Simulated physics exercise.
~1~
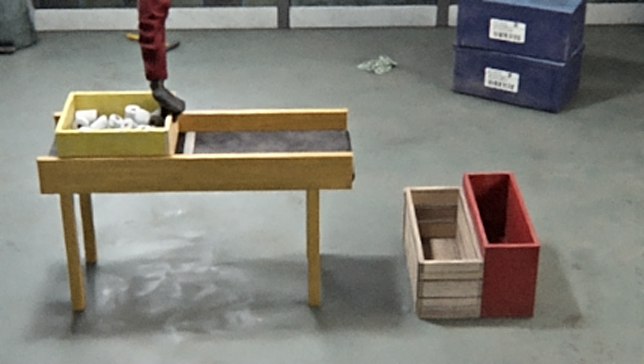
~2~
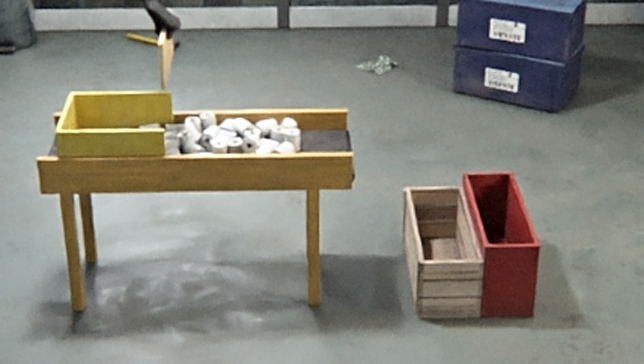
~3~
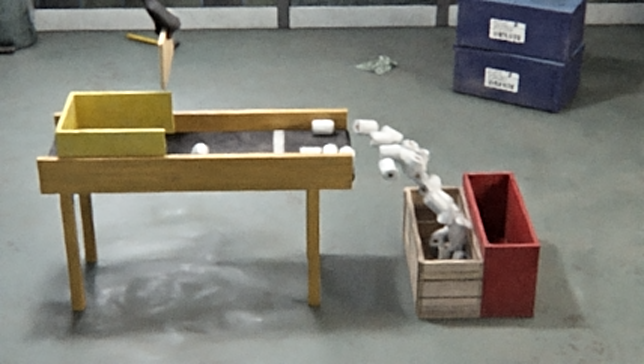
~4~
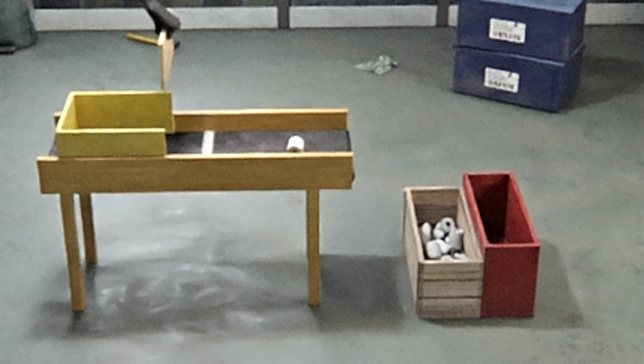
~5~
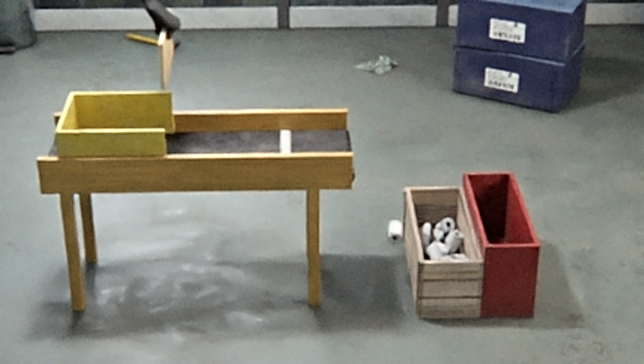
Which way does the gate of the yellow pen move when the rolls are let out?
The gate moves up, lifted clear of the pen so that the rolls can ride out along the belt.
White paper rolls fill a floorless yellow pen at the left end of a dark belt on a wooden table, seen from the front and slightly above in a grey-floored room. On the floor to the right stand a pale wooden box and a red tub, with blue boxes behind. A dark hand on a red arm lifts the pen's gate, and the belt carries the loose rolls right. They spill off the end in a stream, dropping into the wooden box. One last roll trails behind and ends on the floor just left of the box, while the red tub stays empty.
